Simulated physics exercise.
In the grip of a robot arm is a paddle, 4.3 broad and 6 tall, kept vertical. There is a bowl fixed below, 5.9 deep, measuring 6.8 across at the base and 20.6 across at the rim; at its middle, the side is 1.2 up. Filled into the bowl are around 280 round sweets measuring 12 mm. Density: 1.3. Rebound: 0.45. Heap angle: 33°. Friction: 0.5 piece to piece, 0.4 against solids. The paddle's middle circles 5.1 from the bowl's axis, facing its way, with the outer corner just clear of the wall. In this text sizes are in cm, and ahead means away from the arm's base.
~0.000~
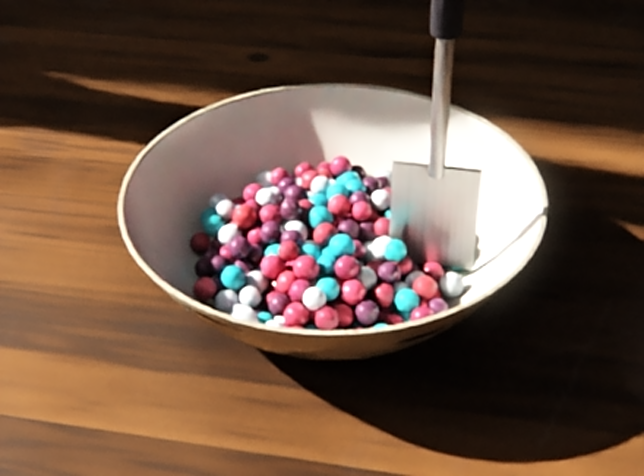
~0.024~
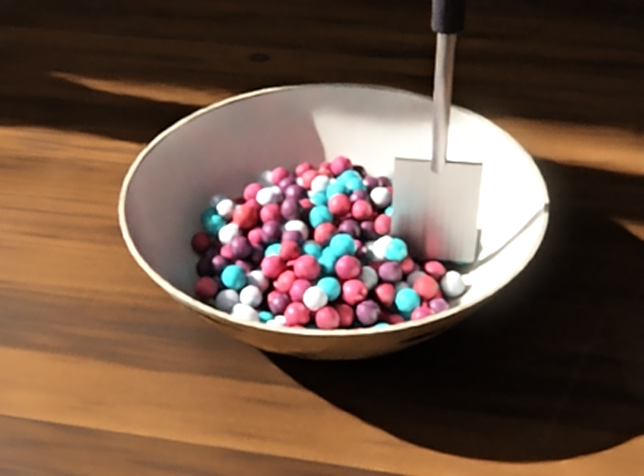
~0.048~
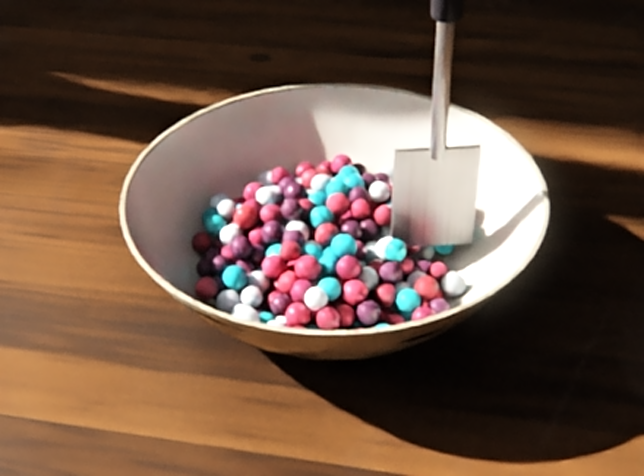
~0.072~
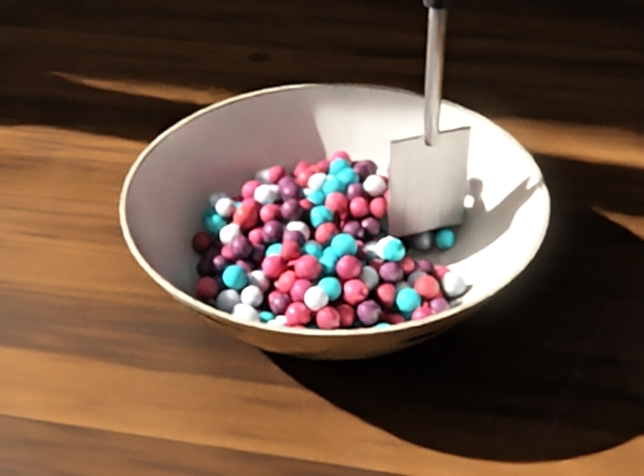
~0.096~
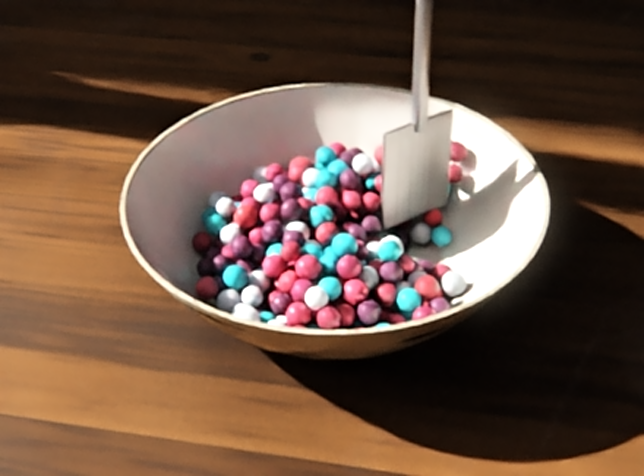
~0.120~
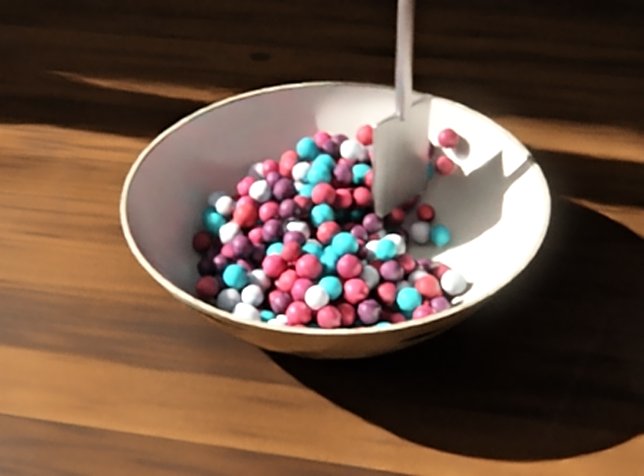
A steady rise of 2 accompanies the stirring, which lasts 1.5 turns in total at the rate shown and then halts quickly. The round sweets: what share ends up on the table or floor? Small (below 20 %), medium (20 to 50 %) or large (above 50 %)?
It is small.
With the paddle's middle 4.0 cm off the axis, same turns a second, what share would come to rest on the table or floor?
Close to 0 in a hundred then.
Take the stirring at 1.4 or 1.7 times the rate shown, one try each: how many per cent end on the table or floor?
Roughly 15 and 25 per cent.
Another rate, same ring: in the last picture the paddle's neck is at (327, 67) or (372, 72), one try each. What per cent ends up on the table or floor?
First try: Around 30 %; second try: Around 15 %.
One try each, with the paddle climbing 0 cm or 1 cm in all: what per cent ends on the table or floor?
Estimates: 15 % then 10 %.
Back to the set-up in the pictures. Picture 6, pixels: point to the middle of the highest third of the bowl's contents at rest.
Roughly pixel (344, 253).
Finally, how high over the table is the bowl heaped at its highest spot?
Around 5.0 cm above the table.
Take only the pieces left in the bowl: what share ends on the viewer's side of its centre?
About 55 per cent.
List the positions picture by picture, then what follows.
In the first frame, paddle neck at (439, 139), 0° round; upper third of the load around (329, 228), from x 200 to 460, top at y 165; 284 in the bowl.
In the second frame, paddle neck at (440, 134), 4° round; upper third of the load around (330, 229), from x 200 to 460, top at y 165.
In the third frame, paddle neck at (440, 121), 16° round; upper third of the load around (330, 224), from x 200 to 465, top at y 165.
In the fourth frame, paddle neck at (433, 107), 30° round; upper third of the load around (330, 216), from x 200 to 455, top at y 160.
In the fifth frame, paddle neck at (420, 95), 44° round; upper third of the load around (330, 205), from x 200 to 455, top at y 150.
In the sixth frame, paddle neck at (404, 84), 58° round; upper third of the load around (329, 194), from x 200 to 455, top at y 135; 284 in the bowl.
After 0.45 s, 246° round, highest piece 8 above the table; 273 in the bowl, 8 on the table or floor, 3 in flight or on the tool.
After 0.77 s, 74° round, highest piece 6 above the table; 265 in the bowl, 19 on the table or floor.
After 1.14 s, 180° round, highest piece 5 above the table; 265 in the bowl, 19 on the table or floor.
After 1.84 s, 180° round, highest piece 5 above the table; 265 in the bowl, 19 on the table or floor.
At rest, 265 in the bowl, 19 on the table or floor. That is 7 % on the table or floor.
